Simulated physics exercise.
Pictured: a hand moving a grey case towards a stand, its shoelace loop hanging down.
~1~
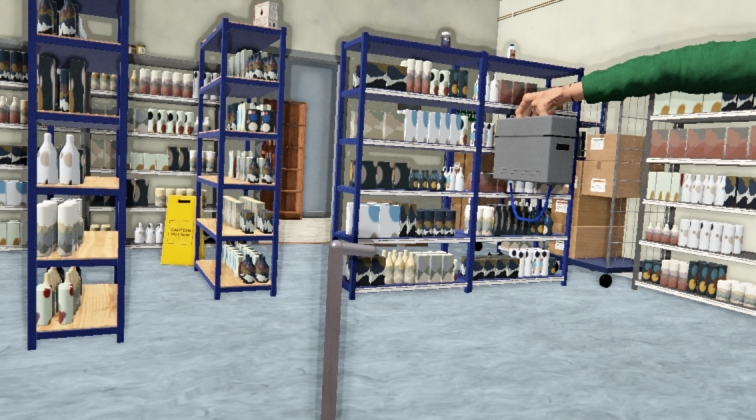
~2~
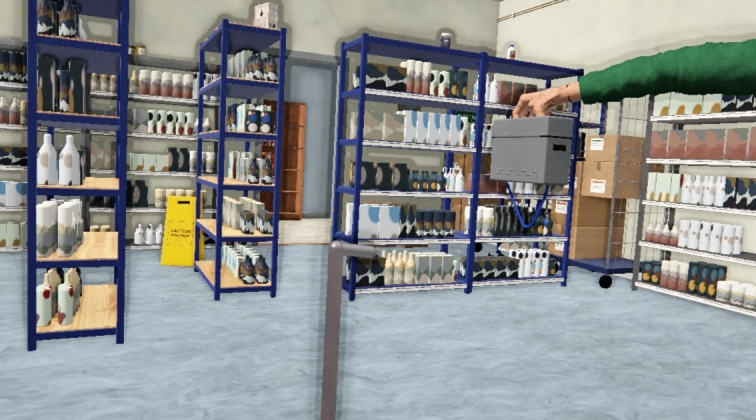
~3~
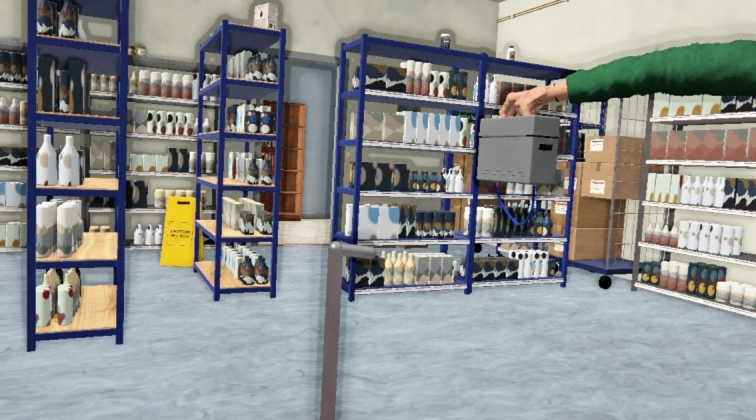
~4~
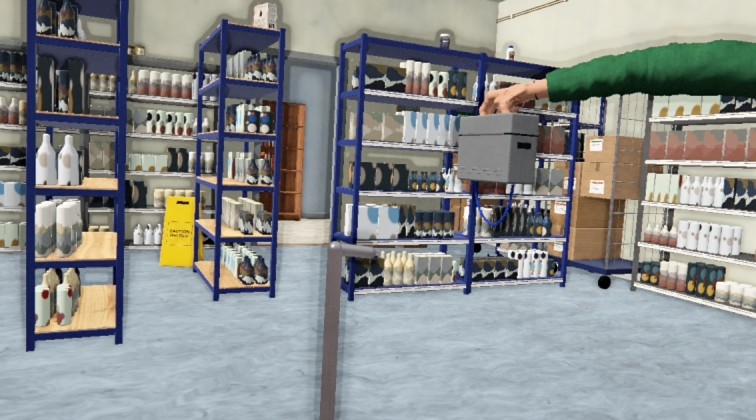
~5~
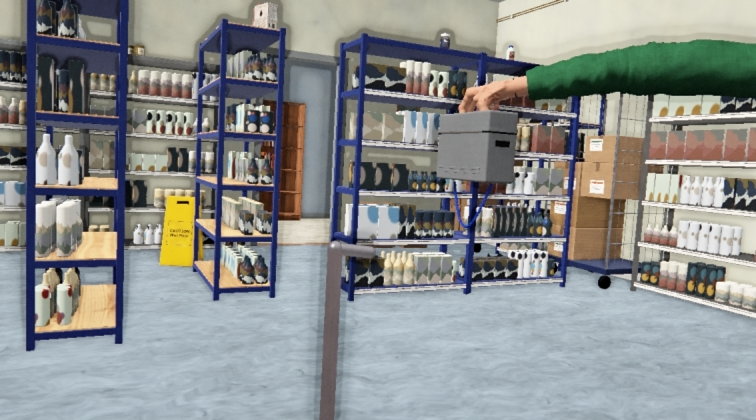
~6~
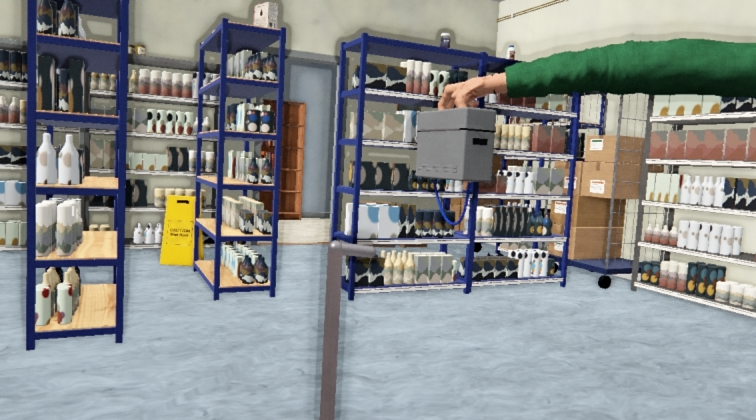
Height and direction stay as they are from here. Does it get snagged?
Looks to me like it'll move along unstopped past the post.
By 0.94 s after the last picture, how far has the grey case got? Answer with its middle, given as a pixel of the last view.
Close to (307, 135).
Then, 0.34 s later than the last view, case nearing the post near (404, 142).
Then, 0.94 s later than the last view, case over the post near (307, 135).
Then, 1.54 s later than the last view, case past the post near (191, 126).
Finally, case past the post near (166, 125). The grey case goes by freely.
